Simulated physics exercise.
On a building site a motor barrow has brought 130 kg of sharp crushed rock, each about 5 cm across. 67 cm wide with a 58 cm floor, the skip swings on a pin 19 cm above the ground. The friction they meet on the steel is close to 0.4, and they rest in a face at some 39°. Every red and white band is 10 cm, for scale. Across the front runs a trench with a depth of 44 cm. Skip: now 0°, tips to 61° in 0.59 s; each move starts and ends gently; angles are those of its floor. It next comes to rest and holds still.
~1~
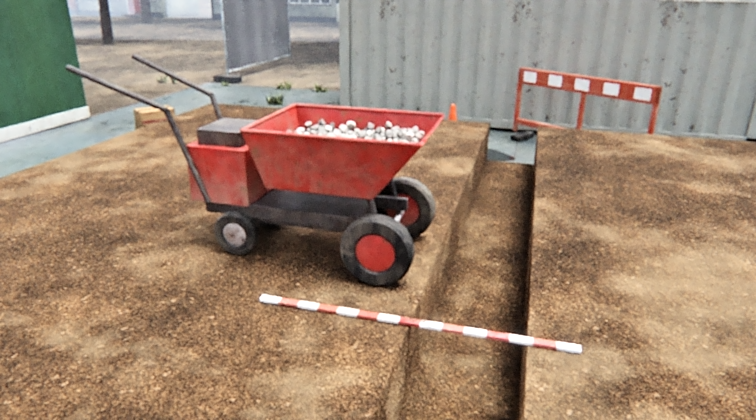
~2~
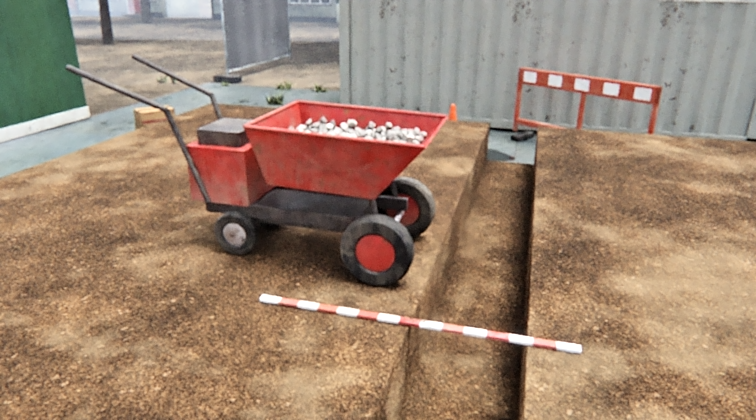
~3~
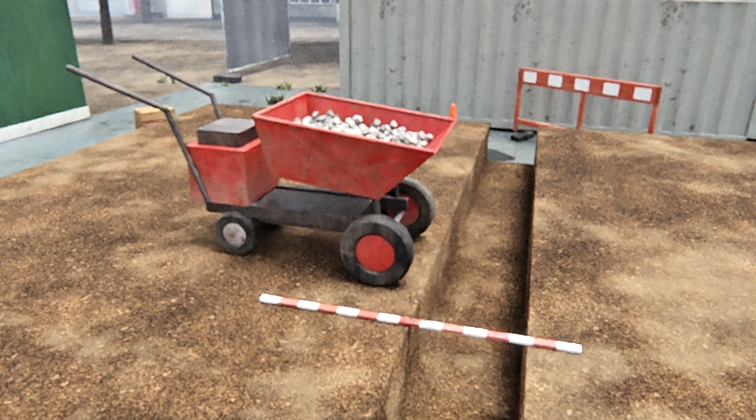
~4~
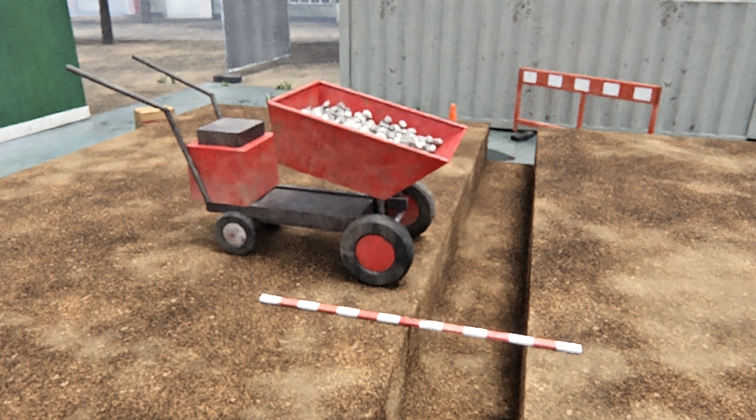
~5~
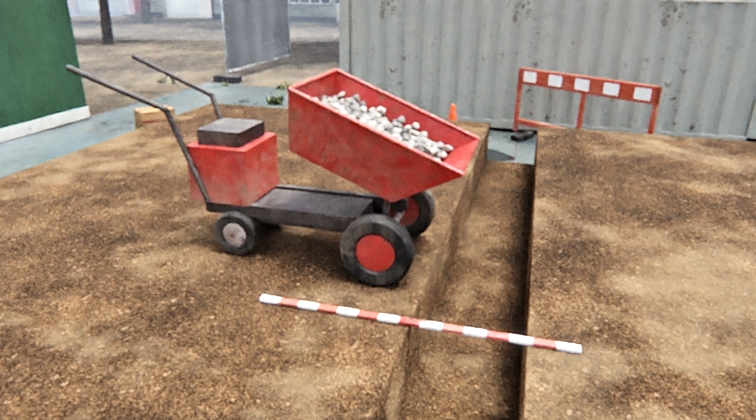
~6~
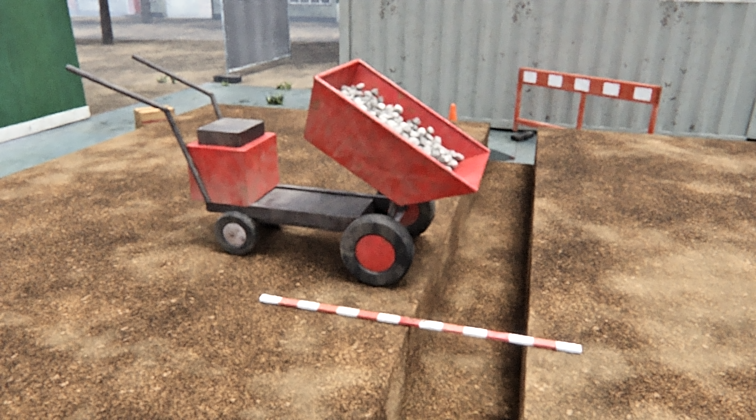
A red motor barrow with grey-white crushed rock in its skip stands on a brown building site, seen from slightly above and side-on. A narrow trench runs to its right, a red and white banded pole lies in front, and a barrier and grey corrugated wall stand behind. The skip tilts steadily toward the right, its rear rising steeply, while the chassis and camera stay still.
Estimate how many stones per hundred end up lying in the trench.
18 %.
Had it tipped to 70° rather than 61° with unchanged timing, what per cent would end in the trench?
I'd expect around 40 in a hundred.
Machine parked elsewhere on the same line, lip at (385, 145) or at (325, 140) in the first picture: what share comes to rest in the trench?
First place roughly 40%, second roughly 55%.
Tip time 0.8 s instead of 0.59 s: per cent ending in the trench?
Expected share: Around 25%.
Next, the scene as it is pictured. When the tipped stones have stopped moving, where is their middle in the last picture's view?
Around (559, 278).
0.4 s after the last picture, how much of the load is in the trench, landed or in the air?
About 5 per cent by then.
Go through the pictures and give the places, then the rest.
In the first picture, the skip is at 0°, its lip at (421, 146); the top of the load is at (400, 132).
The second picture shows lip at (424, 147), floor tilted 2°, highest stones at (338, 129).
In the third picture, the skip is at 7°, its lip at (434, 153); the top of the load is at (322, 121).
In the fourth picture, the skip is at 14°, its lip at (448, 162); the top of the load is at (324, 111).
In the fifth picture, the skip is at 22°, its lip at (463, 175); the top of the load is at (334, 101).
In the sixth picture, the skip is at 31°, its lip at (476, 191); the top of the load is at (350, 92).
Then, 0.1 s after the last picture the floor is at 51°, 100 % in the skip; the foremost stones are at (474, 193).
Then, 0.4 s after the last picture the floor is at 61°, 95 % in the skip, 4 % in the trench, 1 % past the trench; the foremost stones are at (543, 249).
Then, 0.7 s after the last picture the floor is at 61°, 54 % in the skip, 9 % in the trench, 37 % past the trench; the foremost stones are at (663, 307).
Then, 2.7 s after the last picture the floor is at 61°, 43 % in the skip, 18 % in the trench, 39 % past the trench; the foremost stones are at (729, 282).
